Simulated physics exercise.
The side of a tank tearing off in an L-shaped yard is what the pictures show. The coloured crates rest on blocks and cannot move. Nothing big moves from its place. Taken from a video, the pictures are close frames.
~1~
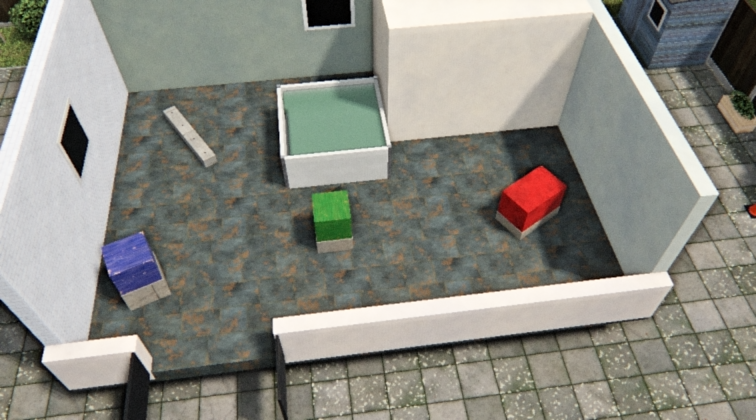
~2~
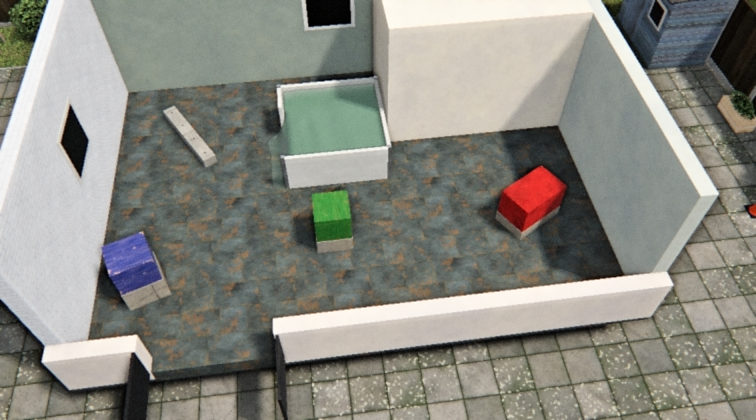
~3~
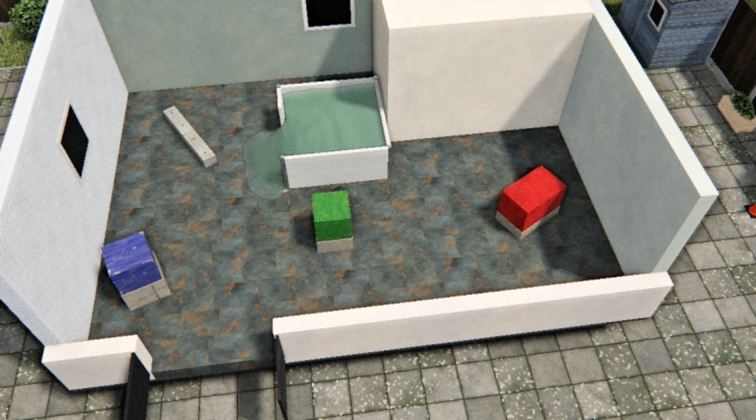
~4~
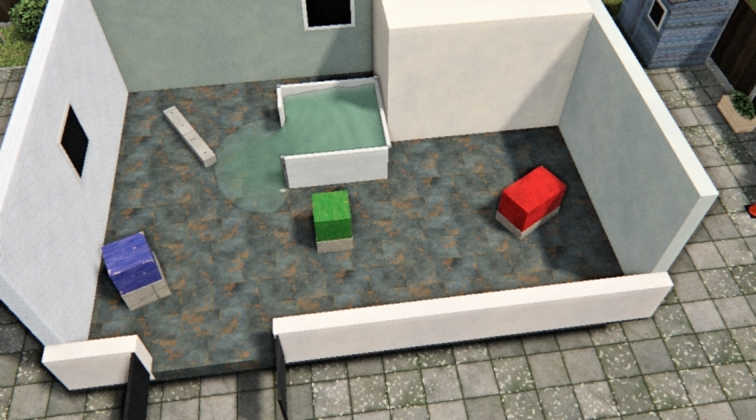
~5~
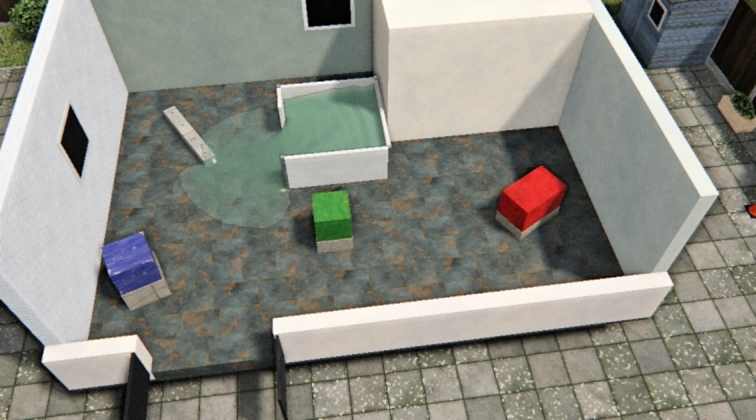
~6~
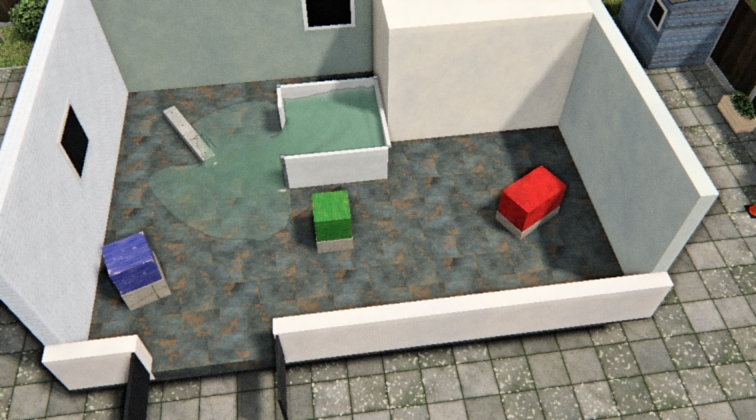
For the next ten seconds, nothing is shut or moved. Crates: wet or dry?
The blue crate will be a dry one. The red crate will be a dry one. The green crate will be a dry one.
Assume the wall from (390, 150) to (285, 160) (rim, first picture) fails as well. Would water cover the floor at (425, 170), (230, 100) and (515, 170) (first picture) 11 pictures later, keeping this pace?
Taking the points one after the other, they come out not soaked, not soaked and not soaked.
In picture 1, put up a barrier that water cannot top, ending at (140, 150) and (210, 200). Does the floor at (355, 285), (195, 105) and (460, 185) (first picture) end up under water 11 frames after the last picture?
Taking the three spots in order: Spared, soaked, spared.
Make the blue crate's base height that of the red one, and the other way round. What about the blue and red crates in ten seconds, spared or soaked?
My reading: The blue crate gets wet, the red crate is spared.
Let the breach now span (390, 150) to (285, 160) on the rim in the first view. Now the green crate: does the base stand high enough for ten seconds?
Taking them one by one, the green crate gets flooded.
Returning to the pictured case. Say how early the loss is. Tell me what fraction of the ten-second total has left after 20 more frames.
About 15 per cent.
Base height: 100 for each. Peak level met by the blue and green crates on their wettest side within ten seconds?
Around 60 % and 20 %.
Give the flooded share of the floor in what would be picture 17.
Estimate: Some 35 in a hundred.
A moment on, water covers 25 % of the floor; the blue crate water round its plinth, the red crate not reached, the green crate not reached.
Next, water covers 35 % of the floor; the blue crate water round its plinth, the red crate not reached, the green crate not reached.
Then, water covers 45 % of the floor; the blue crate water round its plinth, the red crate not reached, the green crate not reached.
Later, water covers 60 % of the floor; the blue crate water round its plinth, the red crate not reached, the green crate water round its plinth.
In the end, water covers 85 % of the floor; the blue crate stayed above the water, the red crate stayed above the water, the green crate stayed above the water.
